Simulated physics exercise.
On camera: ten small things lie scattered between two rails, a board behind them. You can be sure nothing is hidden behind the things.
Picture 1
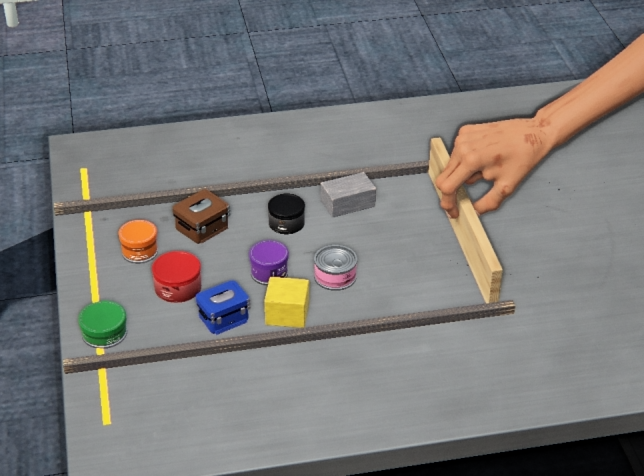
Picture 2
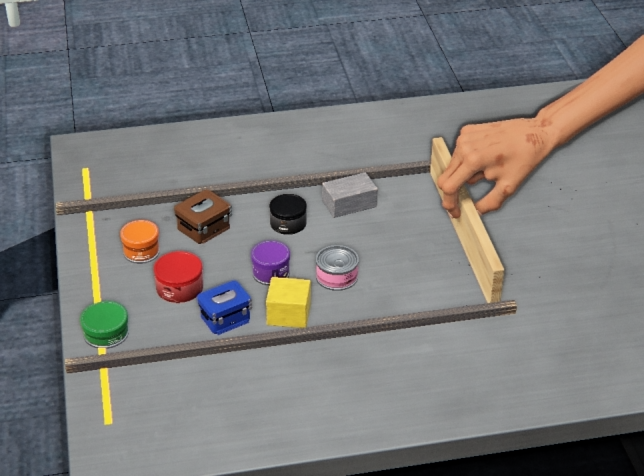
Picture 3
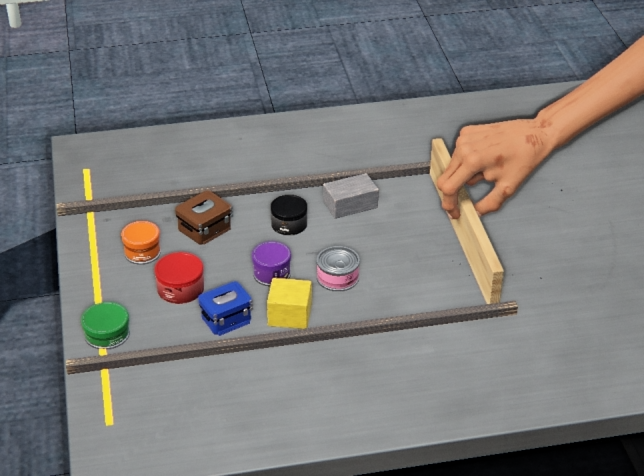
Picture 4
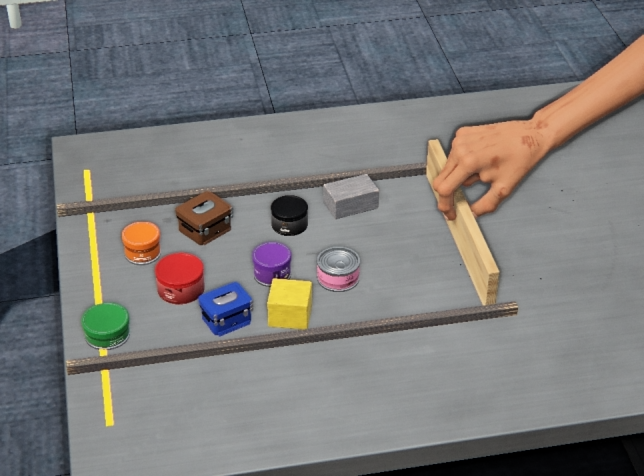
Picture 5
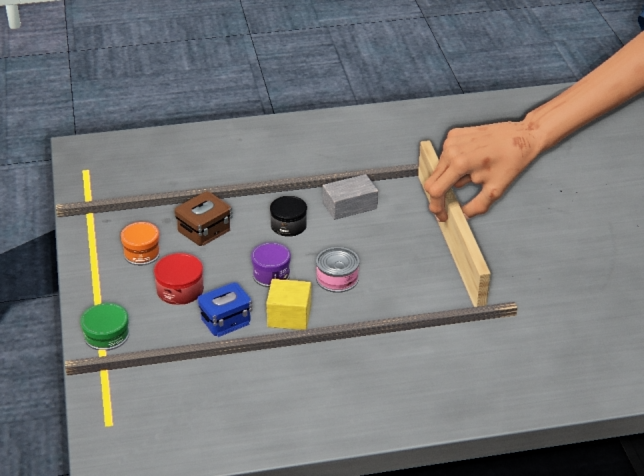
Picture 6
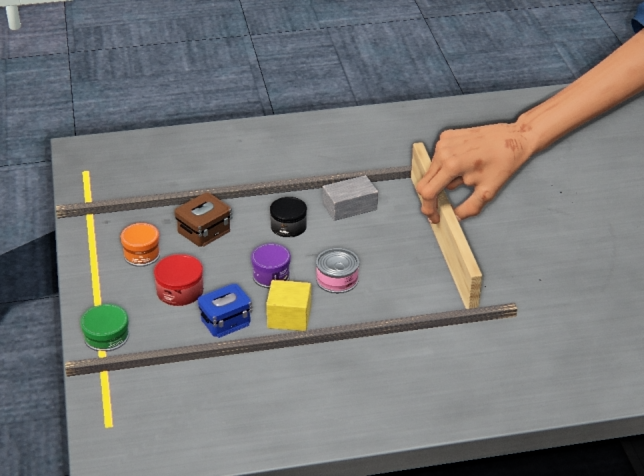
At the start, ten small tins, cases and blocks lie scattered between two rails on a grey table, with a hand holding a wooden board upright at the right. The hand stays nearly still, then slides the board slightly left along the rails, while the scattered things stay in place.
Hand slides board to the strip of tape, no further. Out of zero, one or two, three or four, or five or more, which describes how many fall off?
The answer is five or more.
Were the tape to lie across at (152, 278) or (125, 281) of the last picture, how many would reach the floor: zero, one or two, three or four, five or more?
Counts by place: Just one or two, then just one or two.
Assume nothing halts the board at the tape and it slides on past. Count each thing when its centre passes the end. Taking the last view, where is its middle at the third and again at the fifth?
I'd put the first at about (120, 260) and the next at about (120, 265).
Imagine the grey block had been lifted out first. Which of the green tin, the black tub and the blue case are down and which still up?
So: The green tin goes down, the black tub does not drop, the blue case goes down.
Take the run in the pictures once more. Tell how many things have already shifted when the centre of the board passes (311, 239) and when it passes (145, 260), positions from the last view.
Moved so far: 4, later 10.
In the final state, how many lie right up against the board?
It's touching 5 at the end.
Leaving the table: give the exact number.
Taken together, the number is 5.
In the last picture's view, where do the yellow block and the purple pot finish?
Final positions - yellow block around (80, 336), purple pot around (76, 278).
Early on, none off yet; green tin at rest near (105, 328); orange pot at rest near (141, 245); red tub at rest near (179, 280).
A while later, none off yet; green tin at rest near (105, 328); orange pot moving near (132, 249); red tub at rest near (179, 280).
Further along, none off yet; green tin leaning a little near (46, 337); orange pot travelled well along near (61, 271); red tub travelled well along near (92, 288).
Finally, the number that fall off is five or more; lost, blue case, brown case, red tub, orange pot and green tin.
